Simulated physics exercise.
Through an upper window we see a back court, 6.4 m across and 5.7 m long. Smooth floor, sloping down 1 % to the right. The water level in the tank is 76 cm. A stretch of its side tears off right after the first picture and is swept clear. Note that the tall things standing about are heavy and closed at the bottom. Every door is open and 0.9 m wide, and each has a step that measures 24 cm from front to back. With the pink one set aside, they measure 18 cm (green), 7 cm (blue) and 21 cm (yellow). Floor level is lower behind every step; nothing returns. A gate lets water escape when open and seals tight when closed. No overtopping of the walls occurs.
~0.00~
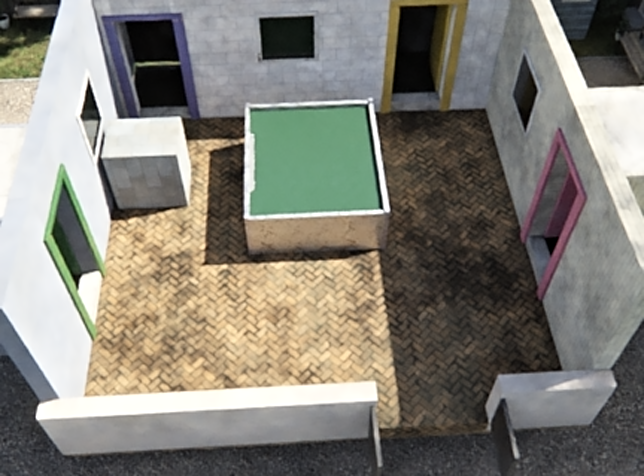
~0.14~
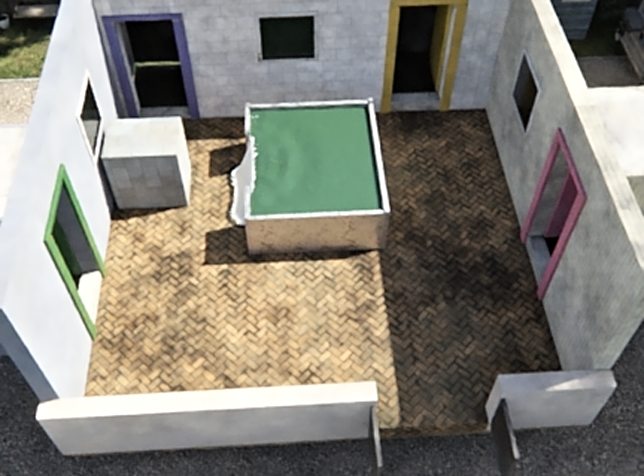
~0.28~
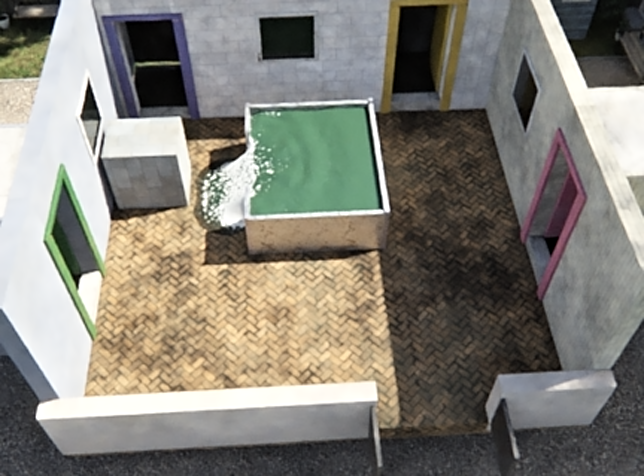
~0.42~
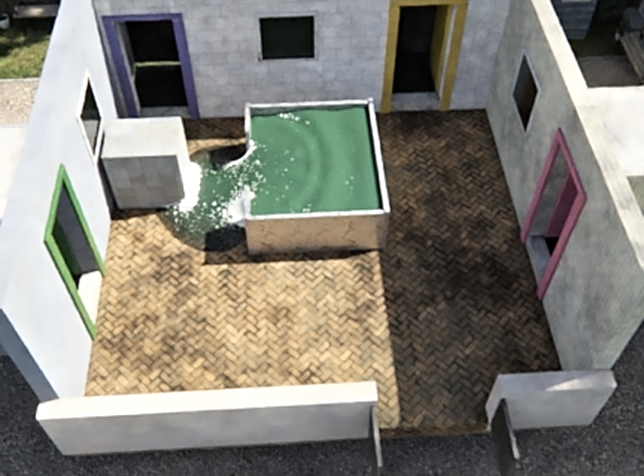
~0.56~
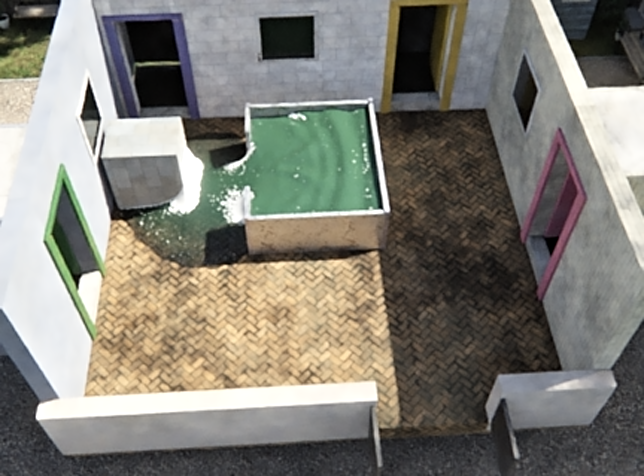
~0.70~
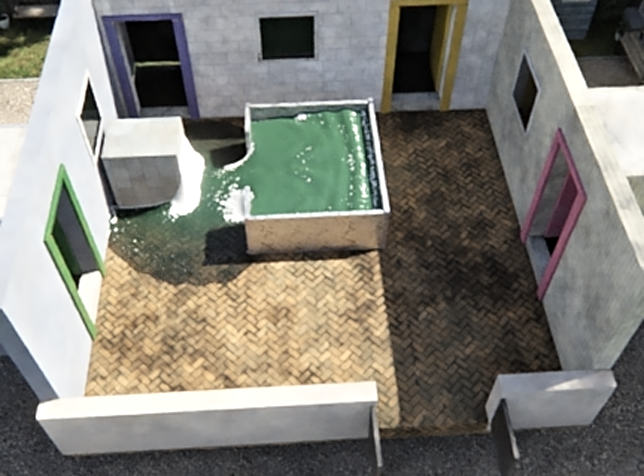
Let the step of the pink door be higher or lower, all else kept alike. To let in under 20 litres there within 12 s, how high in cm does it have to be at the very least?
At least roughly 11 cm.
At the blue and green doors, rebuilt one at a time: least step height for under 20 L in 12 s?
You'd want some 27 cm at blue and some 17 cm at green.
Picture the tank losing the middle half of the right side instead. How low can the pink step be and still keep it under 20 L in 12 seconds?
In that case you'd want it roughly 18 cm high.
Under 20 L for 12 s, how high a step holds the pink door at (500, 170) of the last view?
It needs about 7.5 cm.
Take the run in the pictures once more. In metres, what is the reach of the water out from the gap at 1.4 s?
Close to 3.6 metres, I'd say.
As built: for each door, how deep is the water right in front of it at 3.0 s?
Centimetres: Pink = 0, yellow = 4, blue = 22, green = 17.
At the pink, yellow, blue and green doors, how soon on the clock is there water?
It gets to pink after 5.0 s, yellow after 2.6 s, blue after 0.8 s and green after 1.1 s.
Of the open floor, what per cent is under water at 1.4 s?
Around 25 per cent of the free floor.
After 1.4 s water covers 25 % of the floor, deepest (56 cm) near (194, 191); it has not reached the pink door.
After 3.0 s water covers 45 % of the floor, deepest (34 cm) near (80, 426); it has not reached the pink door.
After 12.0 s water covers 100 % of the floor, deepest (16 cm) near (484, 119); 13 cm at the pink door, 0 litres in over its 19 cm step.
At the pink door as built, the water arrived by 5.2 s and peaked near 15 cm at 7.4 s.
Run again over the same 12 s with other heights there, 36 litres in over 10 cm, 10 litres over 12 cm. The limit of 20 litres is kept from about 11 cm up.
